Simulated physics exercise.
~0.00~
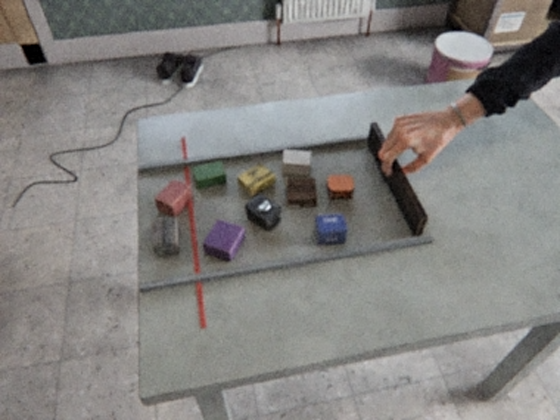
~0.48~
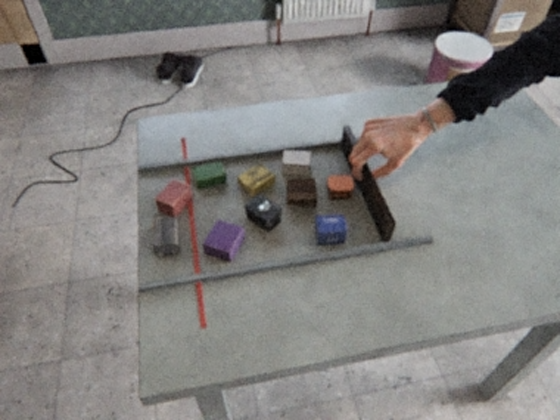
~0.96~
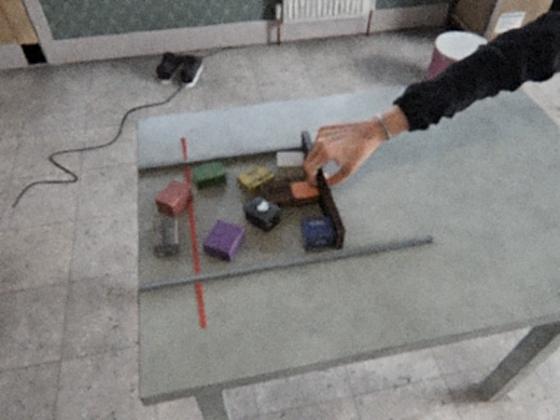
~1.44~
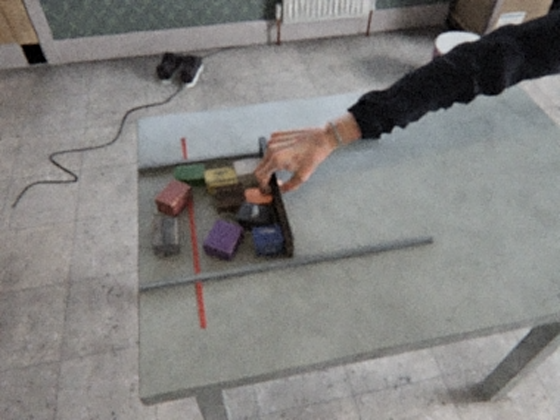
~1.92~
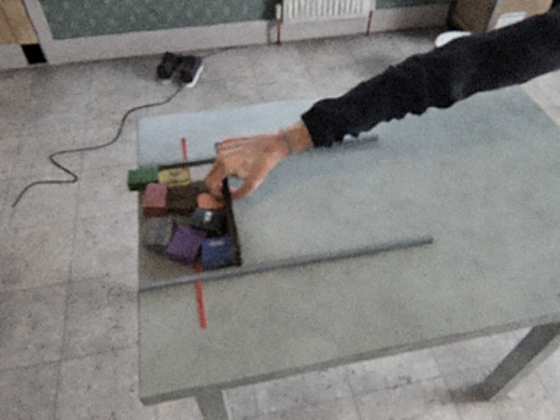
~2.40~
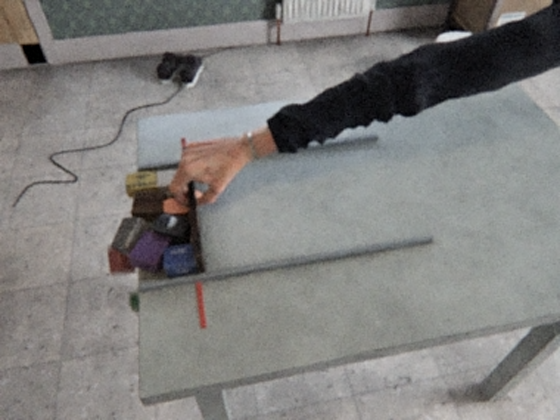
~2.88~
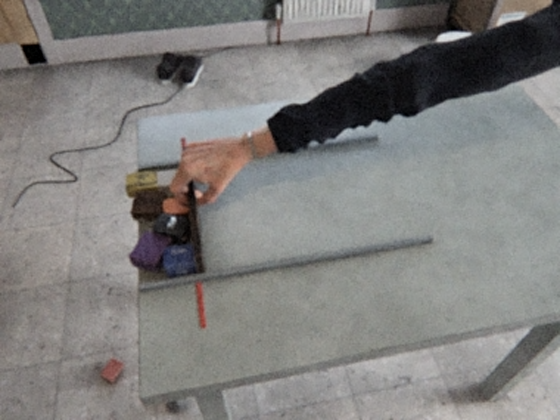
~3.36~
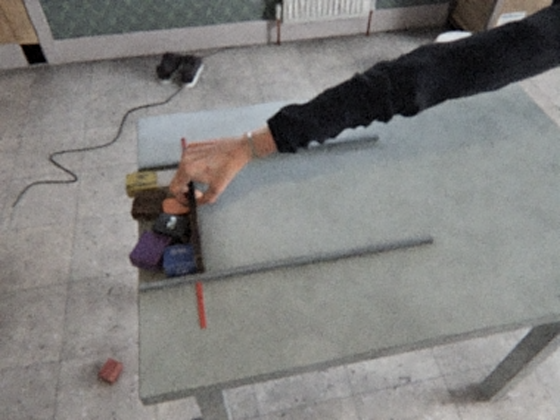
To begin with, a hand holds a dark upright board at the right of a group of small coloured blocks lying between two rails on a grey table. The hand slides the board left, gathering the orange, blue and brown blocks first while those near the red tape stay still. The rest are then swept along, bunching together past the tape toward the left edge. As the board reaches the tape and stops, the green, red and grey blocks tip off and drop. The red one rests on the floor, while the others remain crowded at the edge against the board.
